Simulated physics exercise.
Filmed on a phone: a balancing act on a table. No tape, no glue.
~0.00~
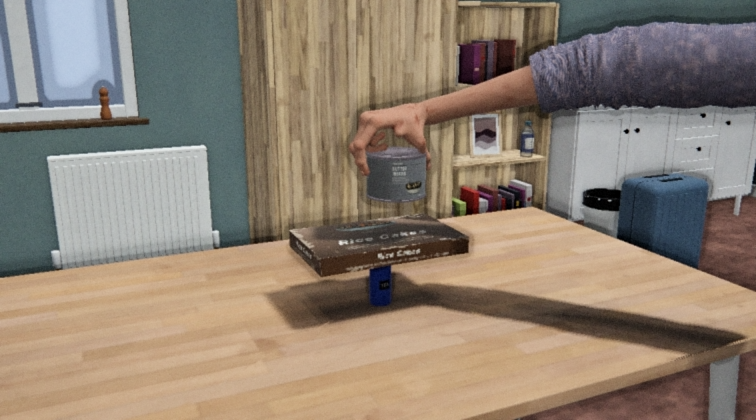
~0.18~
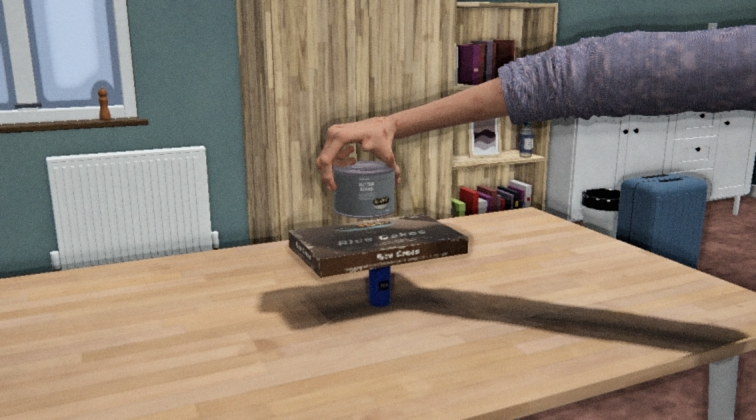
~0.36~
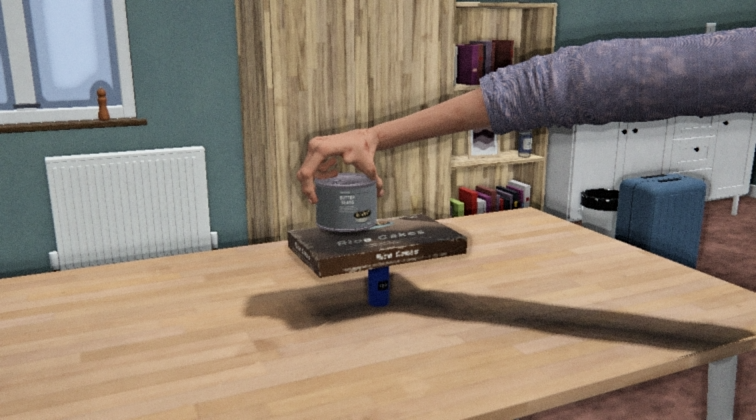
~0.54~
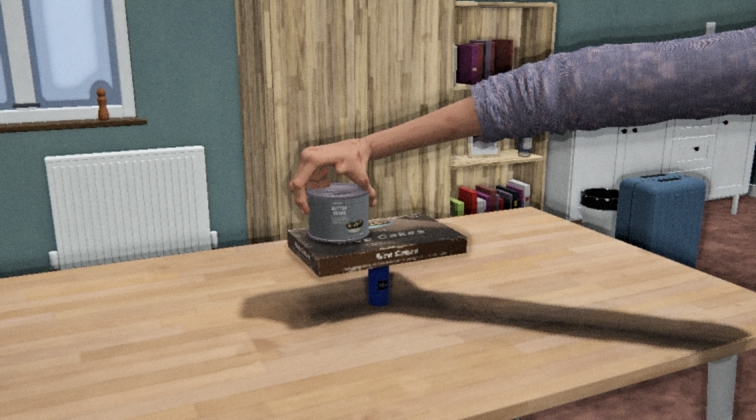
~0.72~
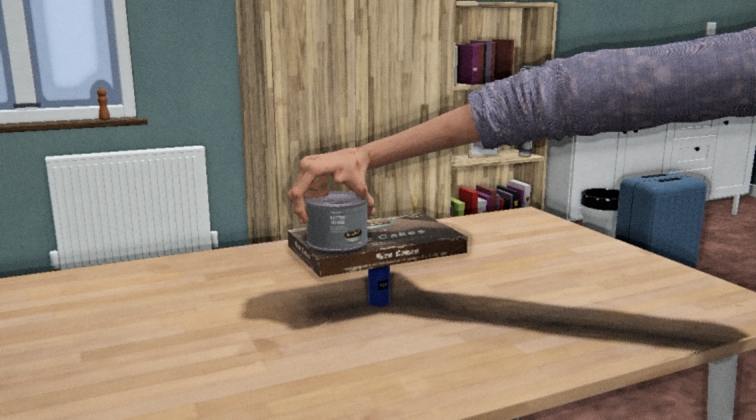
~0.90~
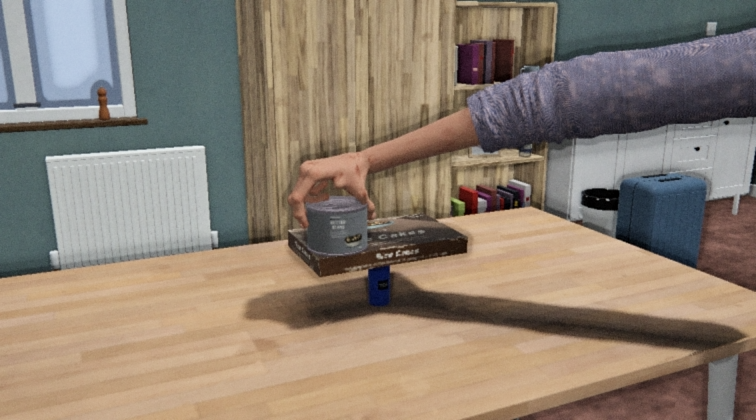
A hand lowering a grey tub leftward and down onto the left side of a brown packet perched on a small blue object.
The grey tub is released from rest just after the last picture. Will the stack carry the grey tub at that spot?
In the end the stack loses its balance.
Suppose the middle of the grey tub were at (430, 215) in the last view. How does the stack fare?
Then it loses its balance.
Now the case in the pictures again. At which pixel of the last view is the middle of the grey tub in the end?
Near (271, 328).
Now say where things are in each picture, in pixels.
In the first picture, coming down; grey tub (396, 174); brown packet (378, 241).
In the second picture, coming down; grey tub (364, 188); brown packet (377, 242).
In the third picture, coming down; grey tub (346, 201); brown packet (376, 242).
In the fourth picture, coming down; grey tub (339, 212); brown packet (376, 242).
In the fifth picture, coming down; grey tub (337, 220); brown packet (377, 242).
In the sixth picture, in place under the hand; grey tub (337, 225); brown packet (377, 242).
After 1.20 s, grey tub now fallen; brown packet turned 44° from how it was put.
After 1.40 s, brown packet turned 40° from how it was put; blue shaker turned 7° from how it was put.
After 1.50 s, brown packet now fallen; blue shaker turned 20° from how it was put.
After 1.70 s, blue shaker on its side.
In the end (2.0 s), fallen, grey tub, brown packet and blue shaker. At the end, from the last picture's camera, grey tub near (271, 328). The stack comes apart.
